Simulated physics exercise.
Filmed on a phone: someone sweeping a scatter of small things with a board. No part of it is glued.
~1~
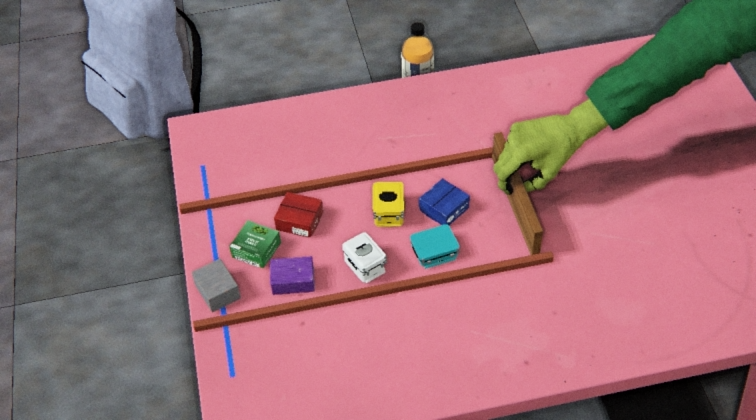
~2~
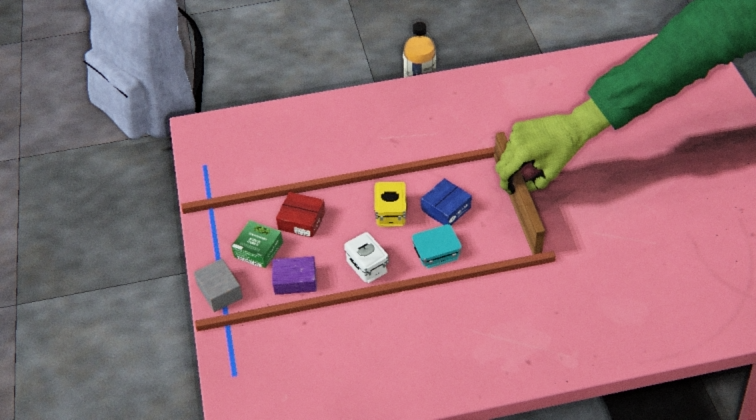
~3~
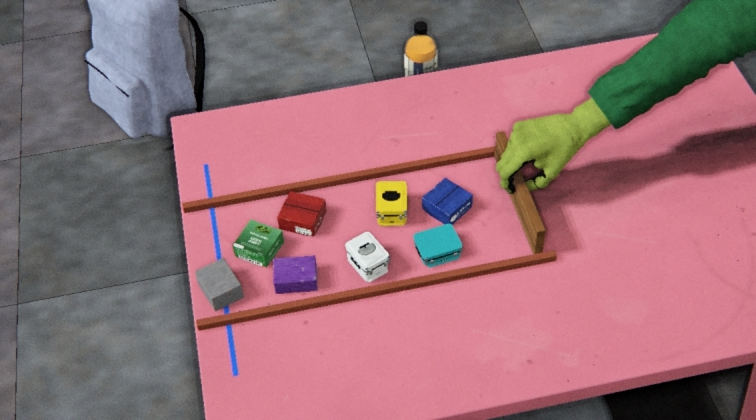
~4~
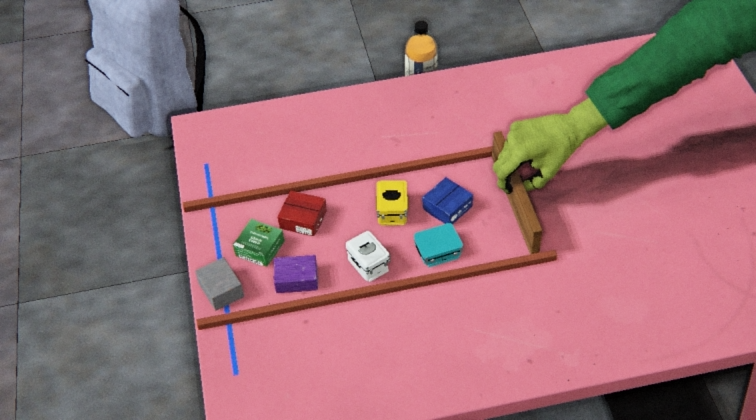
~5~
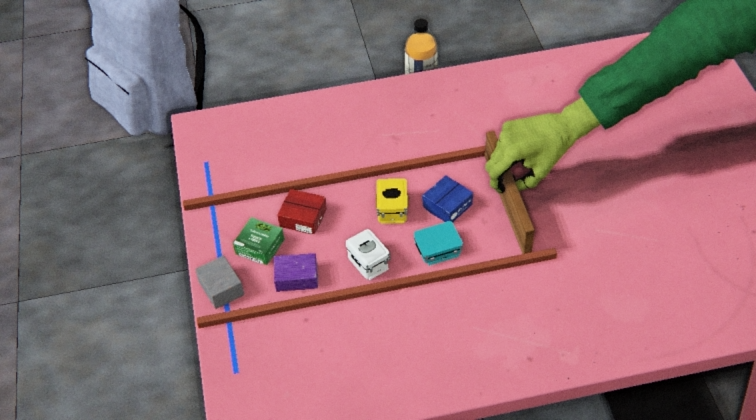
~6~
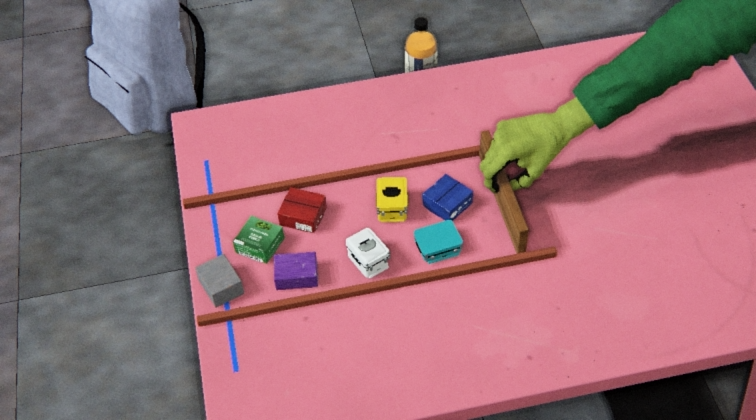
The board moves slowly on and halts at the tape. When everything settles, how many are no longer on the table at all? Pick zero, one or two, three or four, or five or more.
Five or more are off the table.
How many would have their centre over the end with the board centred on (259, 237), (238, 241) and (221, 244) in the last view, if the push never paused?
Over the end: 4, 6, 6.
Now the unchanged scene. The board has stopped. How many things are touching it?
Tally at the end: 2.
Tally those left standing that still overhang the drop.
Counting them gives 2.
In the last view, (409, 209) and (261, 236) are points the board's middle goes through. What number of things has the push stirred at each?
The first count is 4, and then it's 8.
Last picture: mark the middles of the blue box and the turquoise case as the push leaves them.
Final pixels, roughly: (197, 238) for the first, (202, 286) for the other.
A little later, none off yet; grey block at rest near (220, 280); green box at rest near (259, 240); purple block at rest near (296, 271).
Next, none off yet; grey block shifted about its own width near (185, 283); green box shifted about its own width near (216, 252); purple block shifted well along near (225, 287).
When it is over, the number that fall off is five or more; down, yellow case, white case, red box, purple block, green box and grey block.
